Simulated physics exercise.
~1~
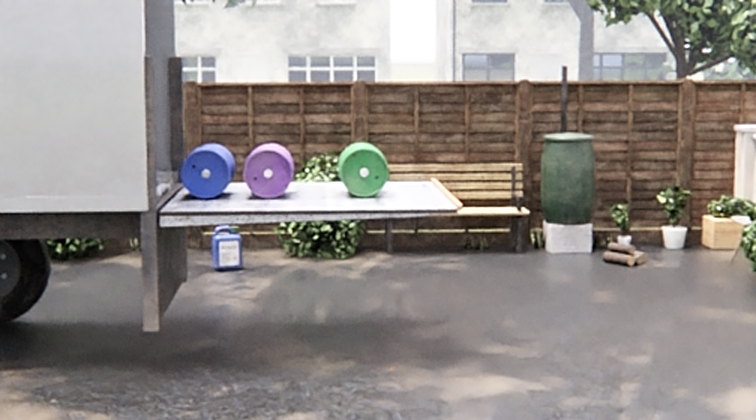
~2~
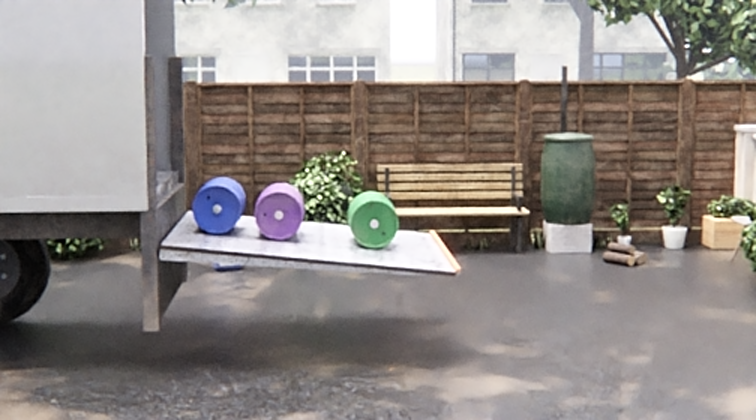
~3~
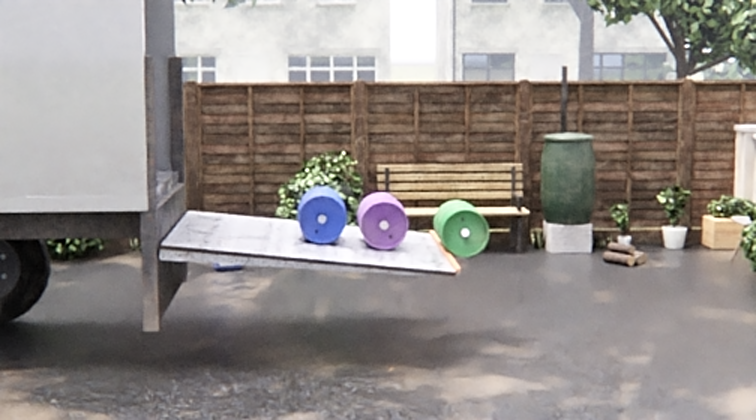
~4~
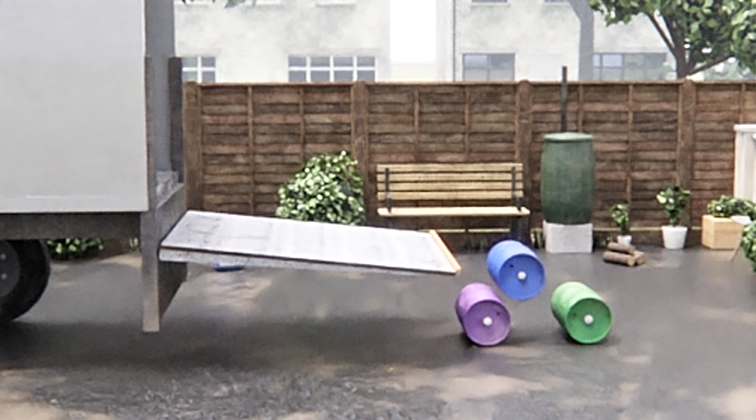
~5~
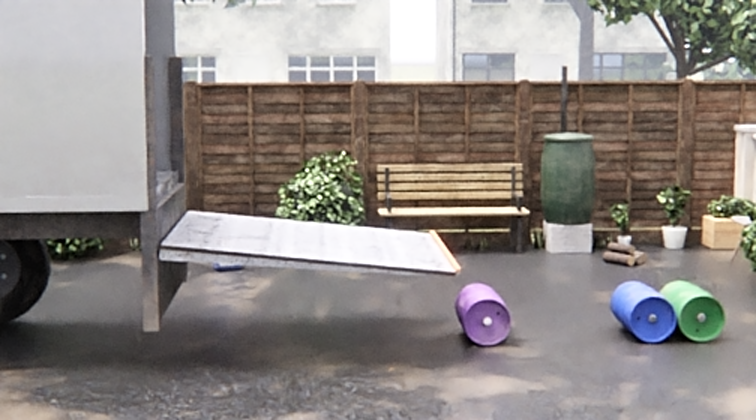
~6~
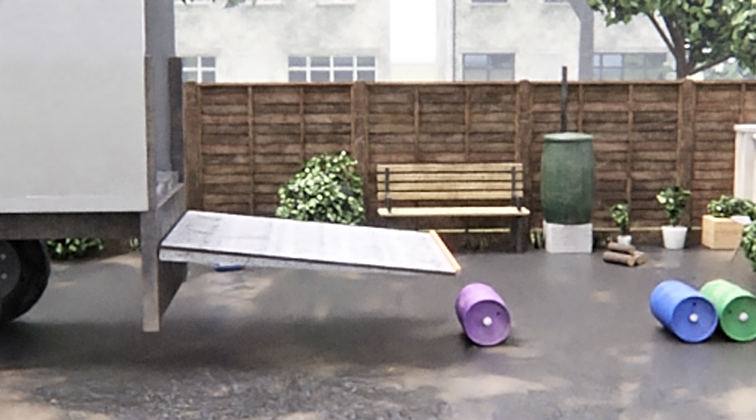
At the start, a blue, a purple and a green keg lie end-on in a row on a level platform at the back of a van body, with a fence and bench behind. The platform sinks and tilts down to the right, and all three kegs begin rolling that way. Green goes over the edge first, with purple and blue following. Purple comes to rest on the ground just past the platform while blue is still in the air above it. Blue lands and rolls right behind green. In the end the platform is empty, purple lies alone, and blue and green sit together at the far right.
